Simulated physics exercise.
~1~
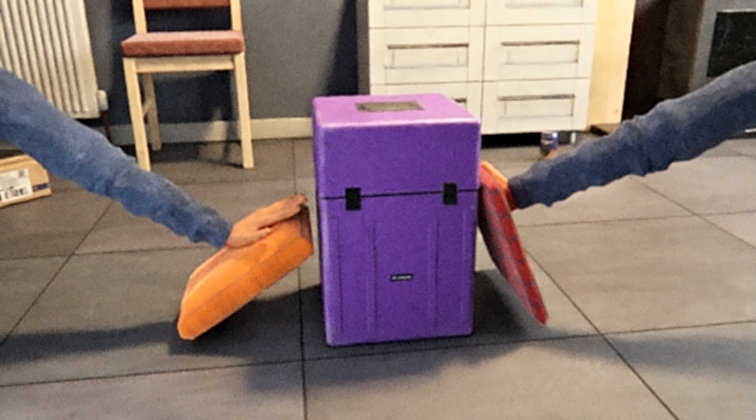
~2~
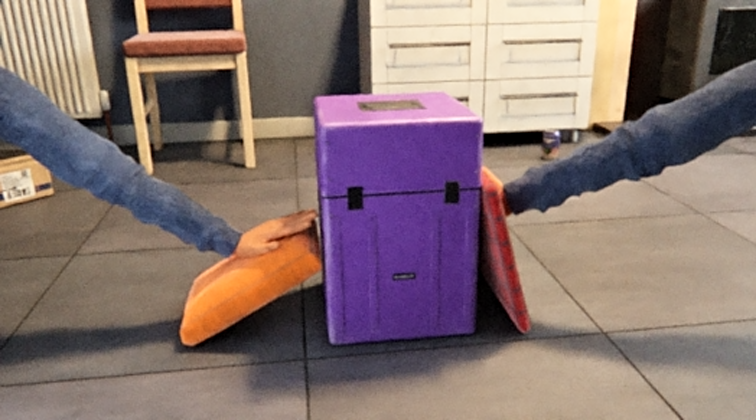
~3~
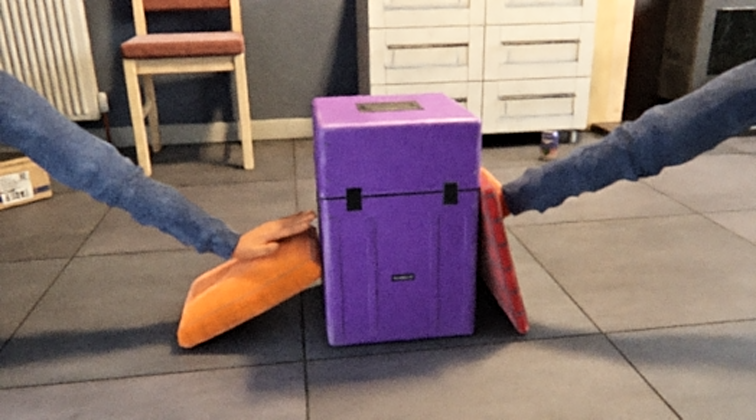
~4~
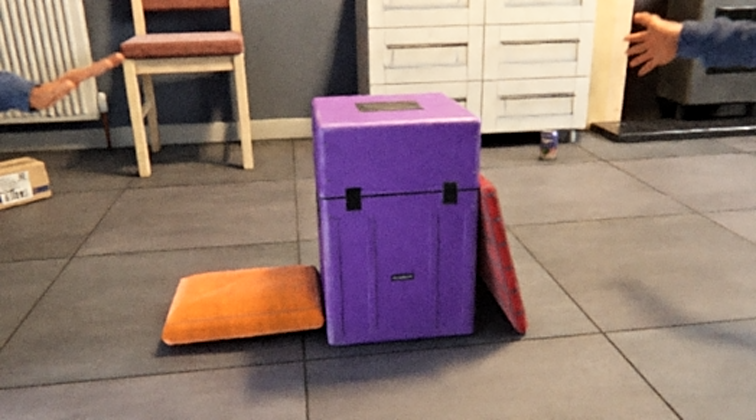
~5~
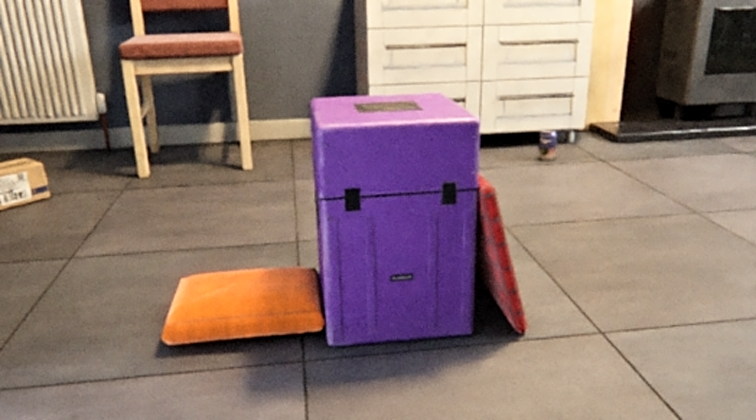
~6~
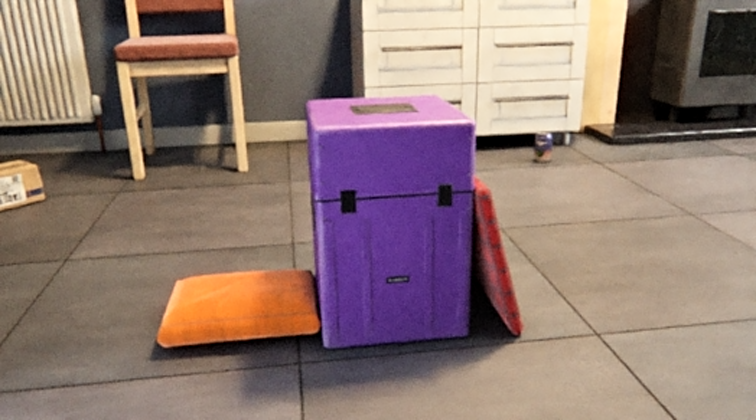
Purple chest on a tiled floor as two hands release an orange cushion, which slips flat, and a red pad, which stays leaning.
